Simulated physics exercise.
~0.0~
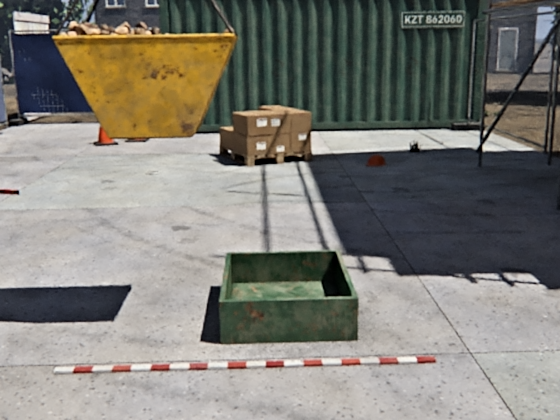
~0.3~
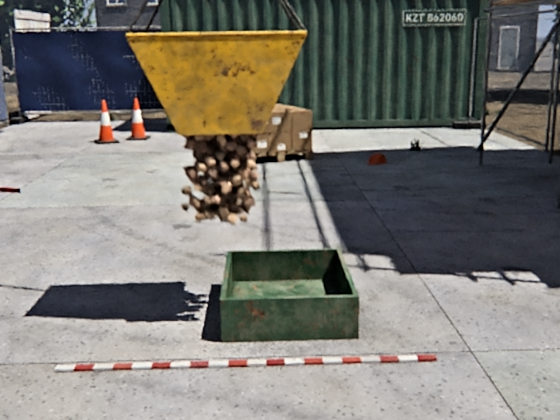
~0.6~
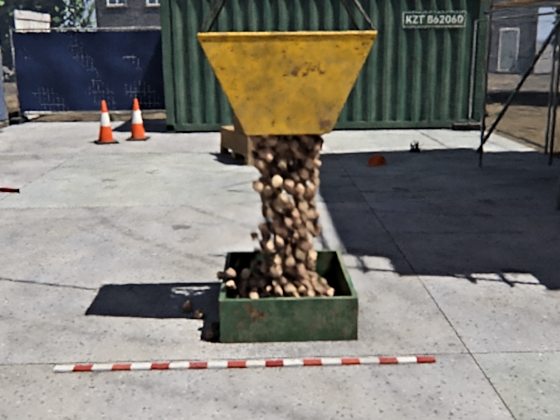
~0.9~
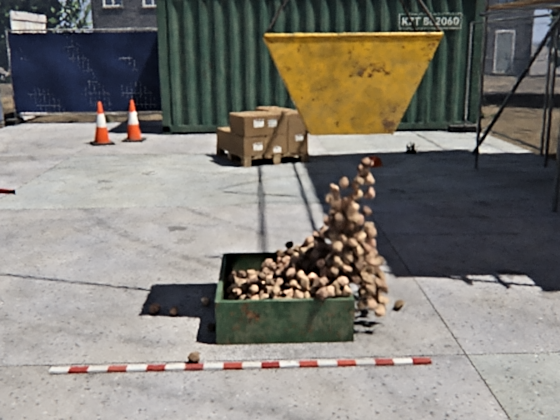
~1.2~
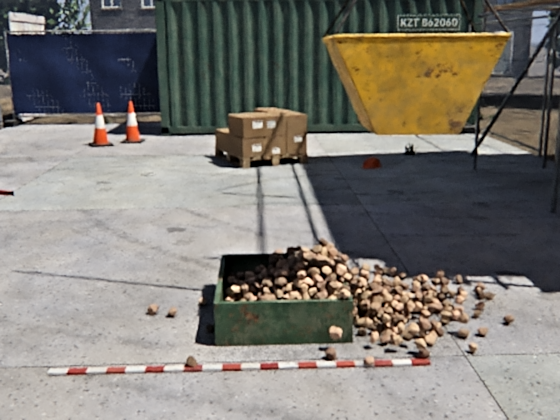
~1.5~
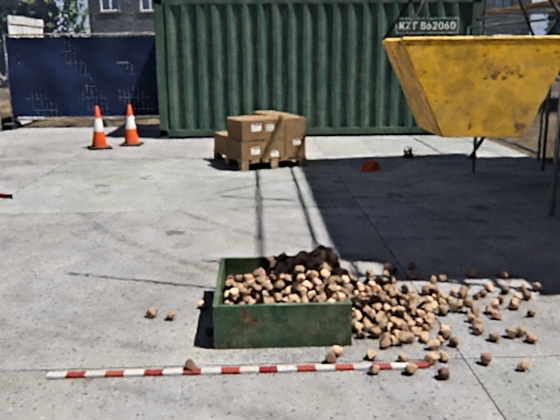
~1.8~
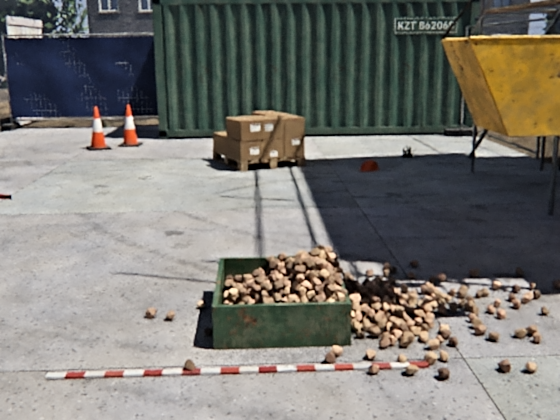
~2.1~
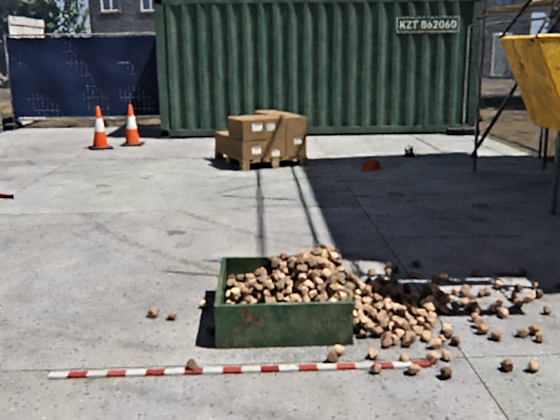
Yellow skip swinging rightwards over a green bin, dropping brown stones that fill it and spill onto the concrete at right.
